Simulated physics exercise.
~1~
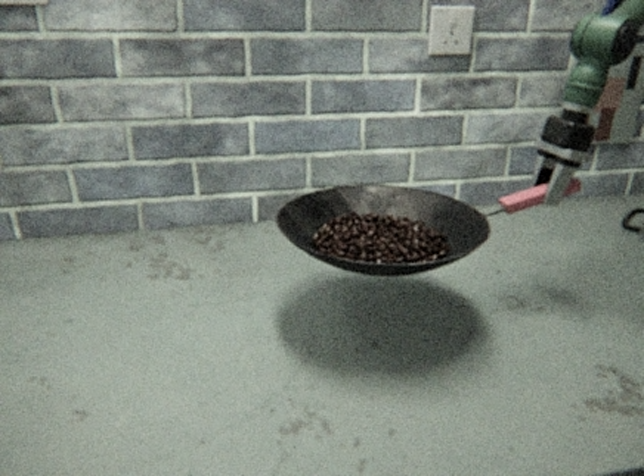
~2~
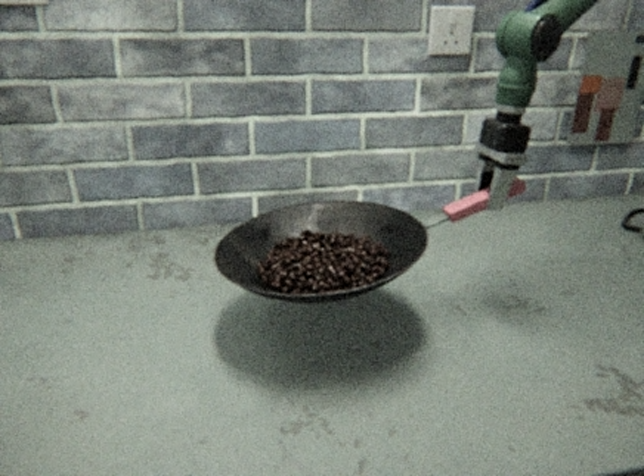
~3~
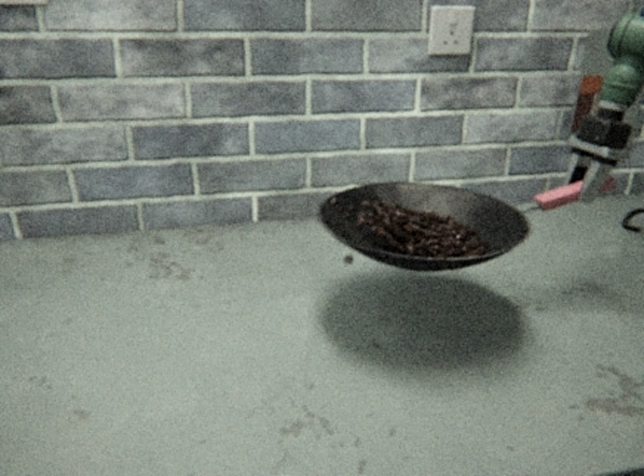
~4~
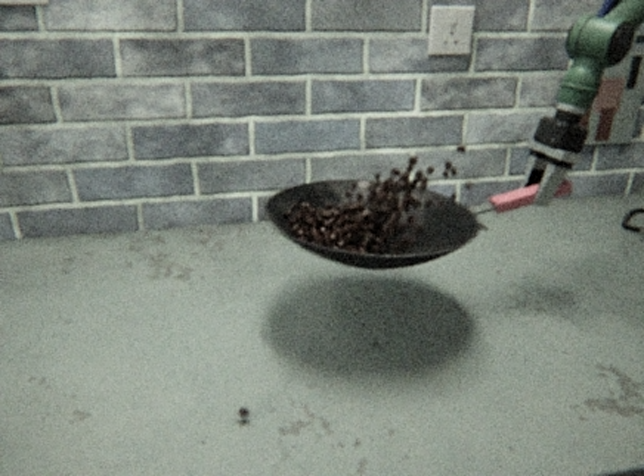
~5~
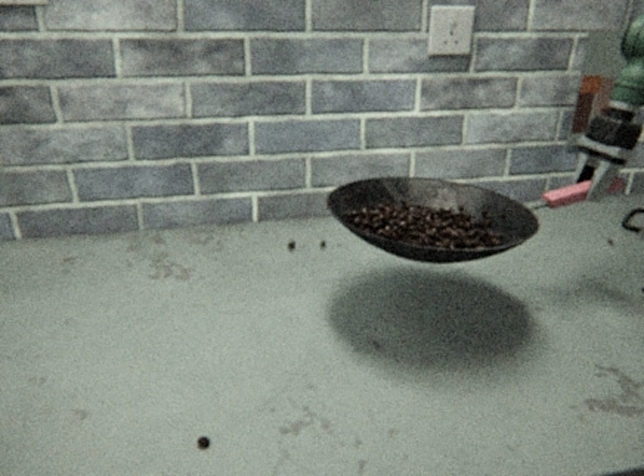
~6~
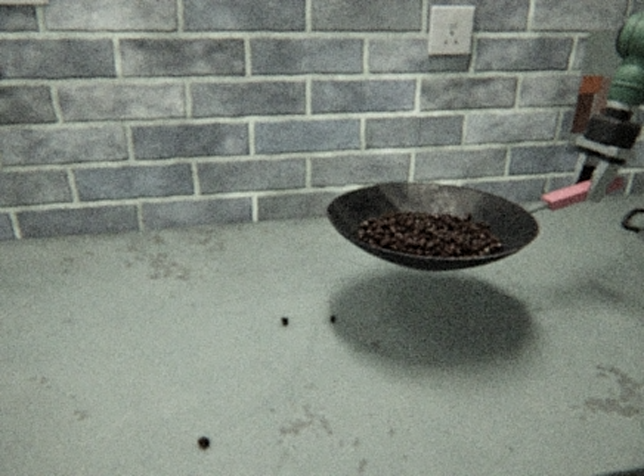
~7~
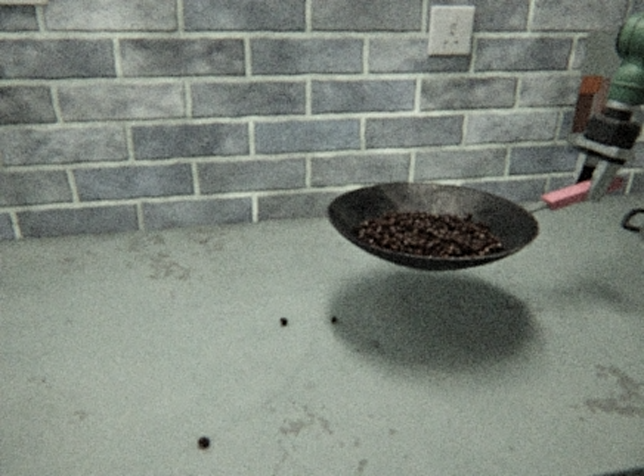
A robot arm jerks a wok of dark beans left and right, spilling three.
